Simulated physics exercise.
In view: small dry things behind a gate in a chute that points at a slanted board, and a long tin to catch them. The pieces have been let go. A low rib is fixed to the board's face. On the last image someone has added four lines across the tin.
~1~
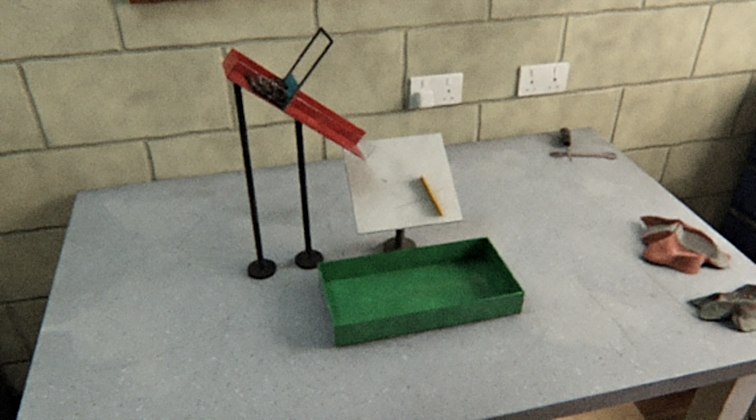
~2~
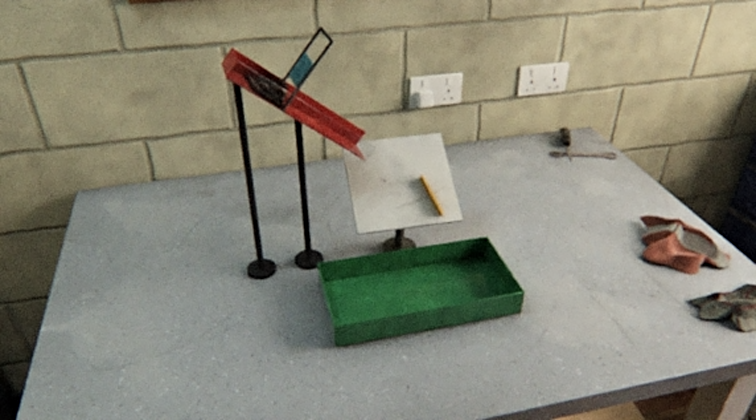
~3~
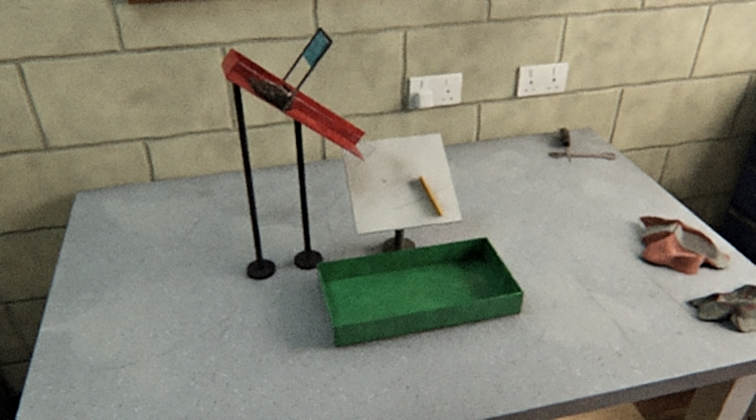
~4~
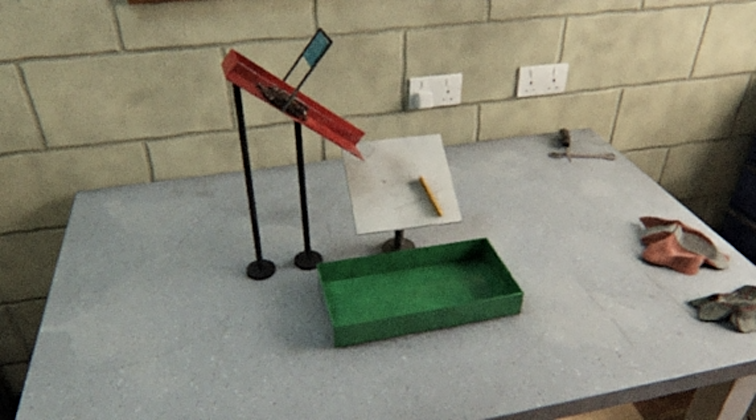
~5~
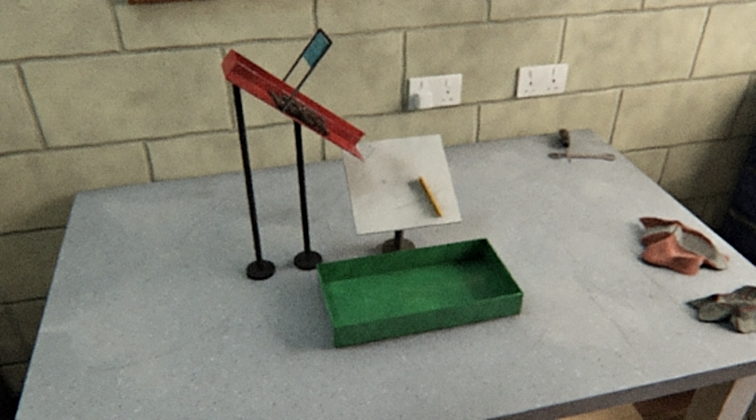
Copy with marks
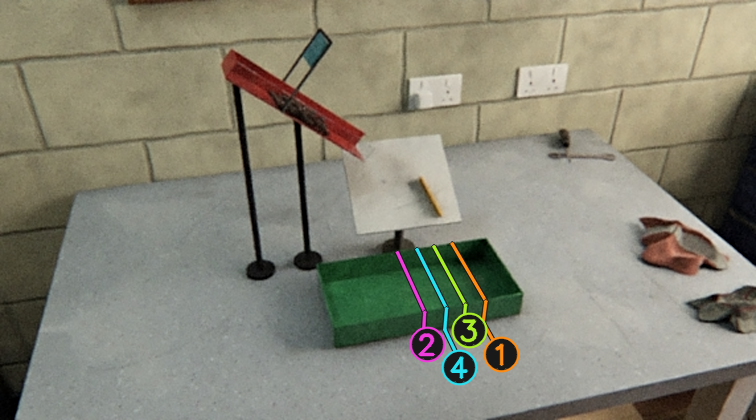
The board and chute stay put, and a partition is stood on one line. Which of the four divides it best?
Best: 3.
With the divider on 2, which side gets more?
Right.
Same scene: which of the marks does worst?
It is 2.
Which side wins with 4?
More lands on the right.
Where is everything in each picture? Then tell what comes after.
In the first picture, load behind the gate at (272, 90), chocolate balls; lip of the chute at (361, 153), sloping fairly steeply.
In the second picture, middle of the board at (401, 181), tilted fairly steeply; middle of its low edge at (411, 227); of its high edge at (392, 138).
In the third picture, front corners of the tin at (334, 326) and (524, 292), empty; front of the load at (288, 98).
In the fourth picture, middle of the load at (286, 100); its front at (303, 111), about a quarter of the way to the lip; rib from (421, 176) to (442, 214).
In the fifth picture, middle of the load at (299, 113); its front at (328, 133), about half of the way to the lip.
On the marked copy, line 1 crosses the front rim at (485, 300); line 2 crosses the front rim at (424, 311); line 3 crosses the front rim at (465, 304); line 4 crosses the front rim at (446, 307).
If 1 is chosen, of what is caught, most on the left of the divider, about a quarter on the right.
If 2 is chosen, of what is caught, a stray few on the left of the divider, nearly all on the right.
If 3 is chosen, of what is caught, about a third on the left of the divider, about half on the right.
If 4 is chosen, of what is caught, about a quarter on the left of the divider, most on the right.
